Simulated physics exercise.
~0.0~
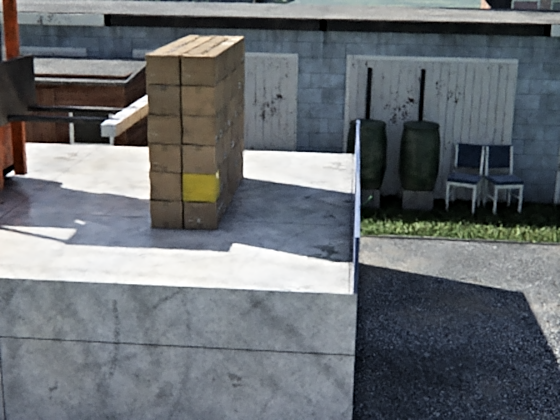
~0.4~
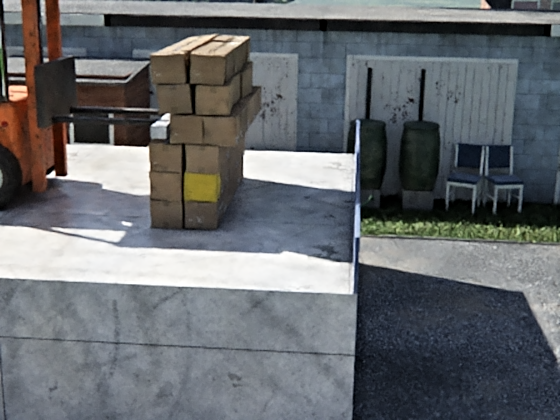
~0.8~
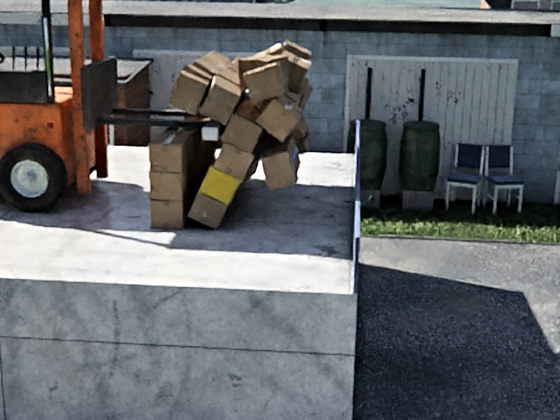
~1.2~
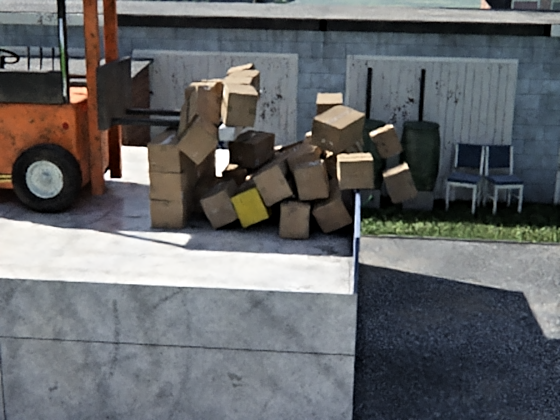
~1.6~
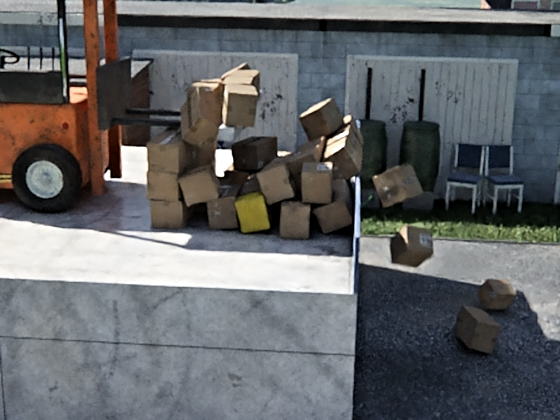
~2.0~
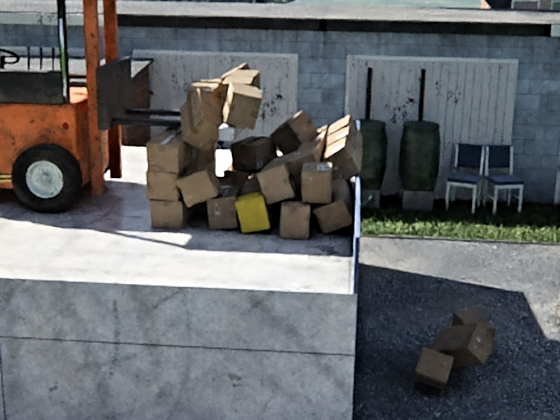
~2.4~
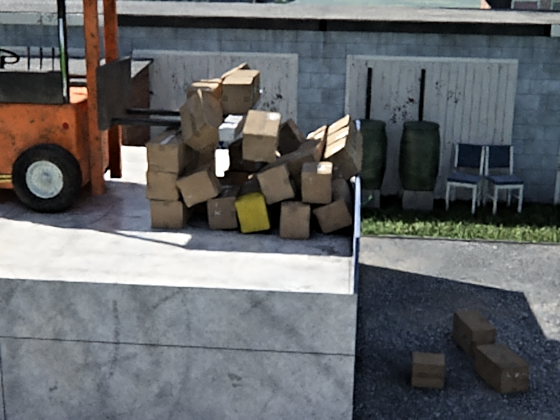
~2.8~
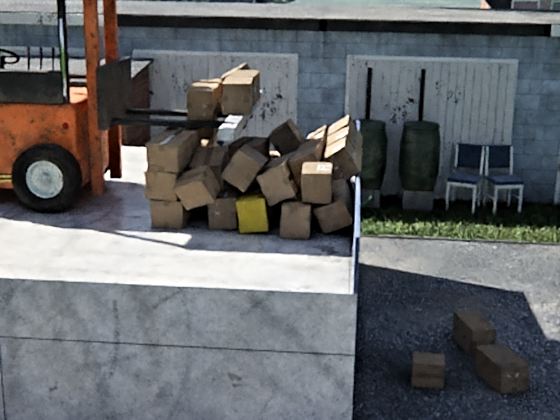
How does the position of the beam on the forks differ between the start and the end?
At the start the beam is at the left side of the carton stack, and by the end it is farther to the right, among the heaped cartons where the stack stood.
